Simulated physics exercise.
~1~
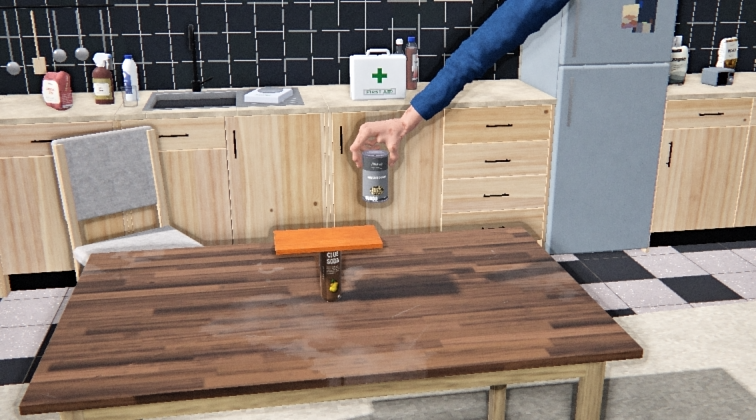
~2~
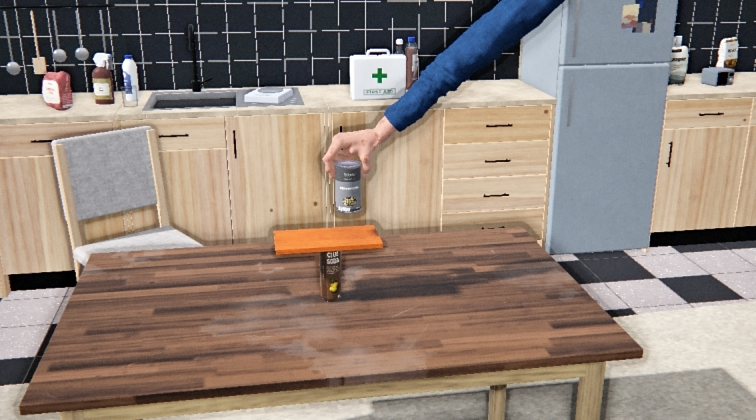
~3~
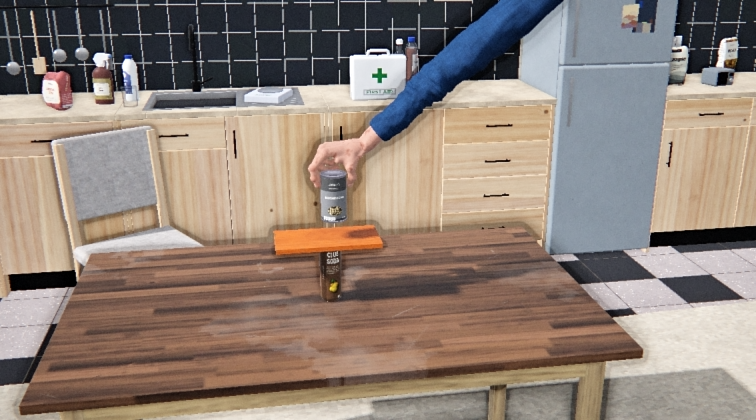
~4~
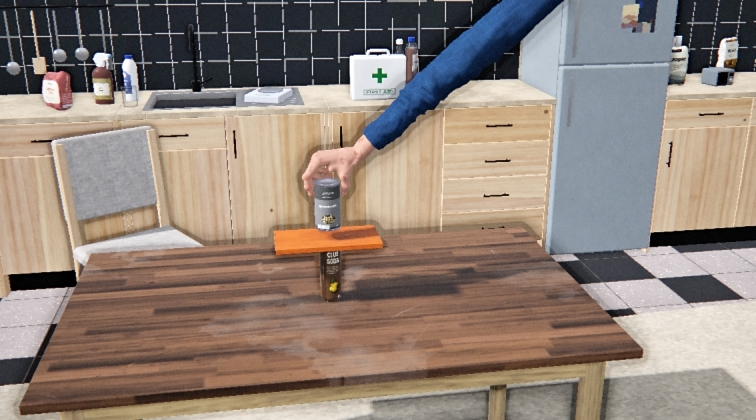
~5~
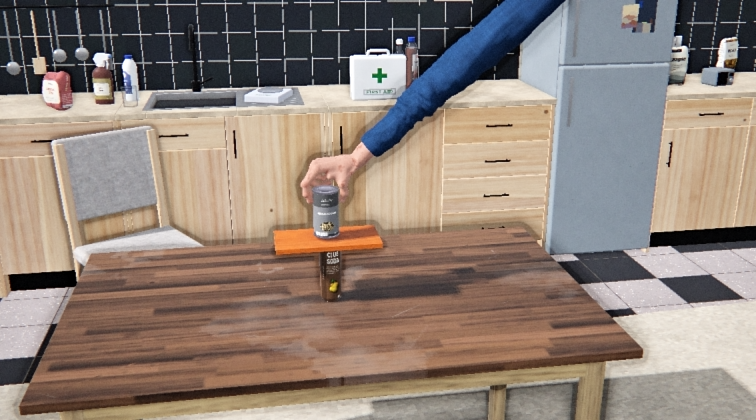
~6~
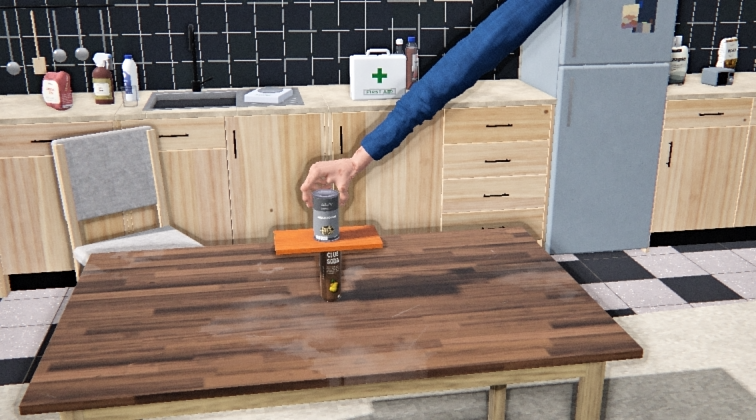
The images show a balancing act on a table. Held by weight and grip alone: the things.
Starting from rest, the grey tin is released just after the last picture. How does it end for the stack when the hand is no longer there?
Pretty clearly, it is secure there.
Then, 0.50 s past the last view, nothing moves.
Then, 1.30 s past the last view, grey tin resting near (326, 216).
Finally, all 3 still in place. Final places as the last picture's camera would see them, grey tin near (326, 216). The stack holds.
